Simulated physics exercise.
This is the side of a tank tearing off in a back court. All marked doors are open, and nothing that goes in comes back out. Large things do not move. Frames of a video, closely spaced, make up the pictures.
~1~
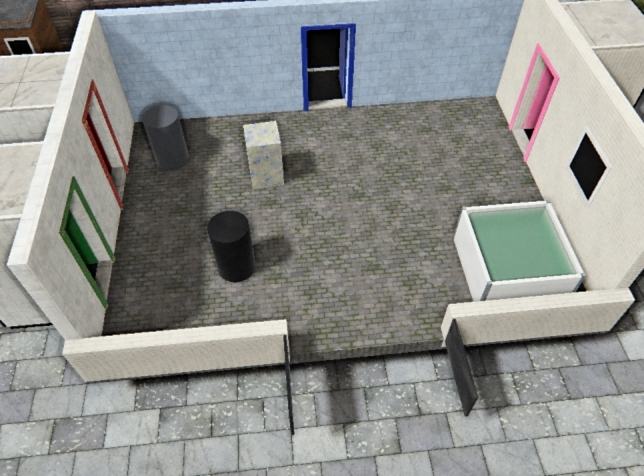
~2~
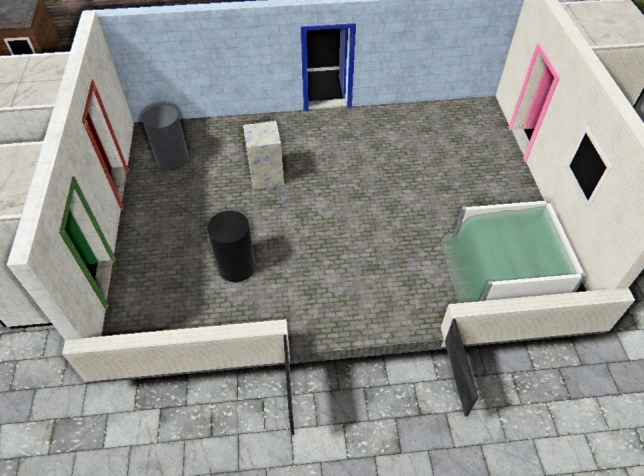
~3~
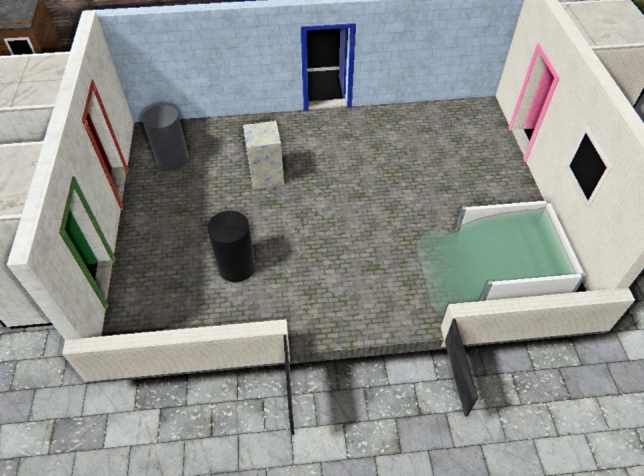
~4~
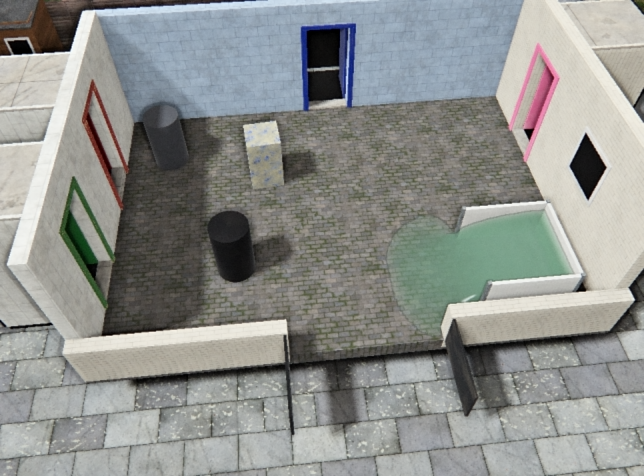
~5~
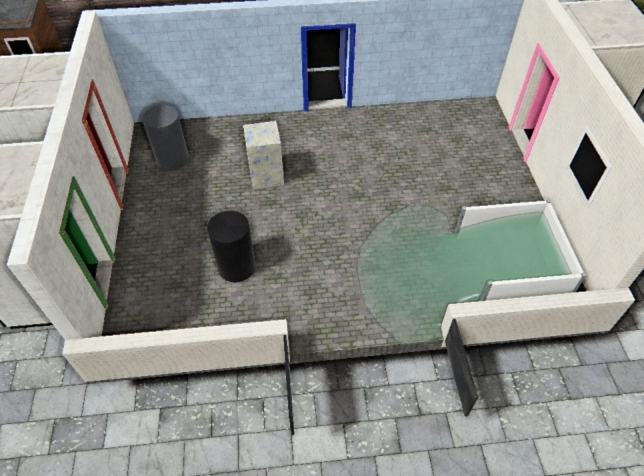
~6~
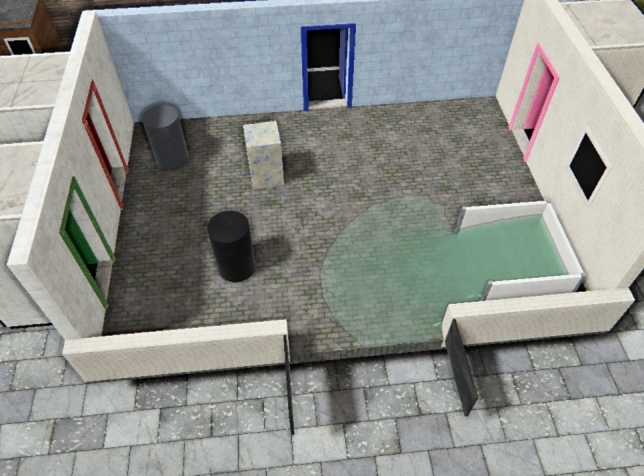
A walled court with a paved floor had a square tank of green water on the right, until its left side gave way and the water poured out, spreading leftward in a widening, rounded sheet.
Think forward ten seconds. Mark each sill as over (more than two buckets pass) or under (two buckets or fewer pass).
The green door is under, the red door is under, the blue door is under, the pink door is under.
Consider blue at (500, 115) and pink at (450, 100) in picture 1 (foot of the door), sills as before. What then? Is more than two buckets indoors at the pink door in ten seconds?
Logged - pink door ends up lower.
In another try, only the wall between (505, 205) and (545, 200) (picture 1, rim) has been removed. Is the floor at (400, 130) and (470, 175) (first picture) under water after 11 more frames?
Order as given: Inundated, then inundated.
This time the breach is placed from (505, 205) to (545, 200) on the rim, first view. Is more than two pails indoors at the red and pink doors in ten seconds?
In that setup the red door keeps within bounds, but the pink door runs over the limit.
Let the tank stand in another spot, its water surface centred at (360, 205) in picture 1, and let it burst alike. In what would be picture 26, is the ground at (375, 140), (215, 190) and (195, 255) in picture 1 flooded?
In turn: Free of water, wet, flooded.
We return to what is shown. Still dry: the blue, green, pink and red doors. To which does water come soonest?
My pick for first is the door marked green.
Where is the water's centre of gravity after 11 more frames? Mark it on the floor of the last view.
Roughly (351, 271).
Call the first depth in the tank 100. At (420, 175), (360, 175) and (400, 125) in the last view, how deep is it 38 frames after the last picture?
The depths come to near 0, 0 and 0 per cent respectively.
A moment on, water covers 30 % of the floor; the green door not reached, the red door not reached, the blue door not reached, the pink door not reached.
Next, water covers 45 % of the floor; the green door wet at the sill, nothing in, the red door not reached, the blue door not reached, the pink door not reached.
Then, water covers 55 % of the floor; the green door under two buckets in, the red door wet at the sill, nothing in, the blue door not reached, the pink door not reached.
Later, water covers 60 % of the floor; the green door under two buckets in, the red door wet at the sill, nothing in, the blue door wet at the sill, nothing in, the pink door not reached.
In the end, water covers 70 % of the floor; the green door under two buckets in, the red door wet at the sill, nothing in, the blue door wet at the sill, nothing in, the pink door not reached.
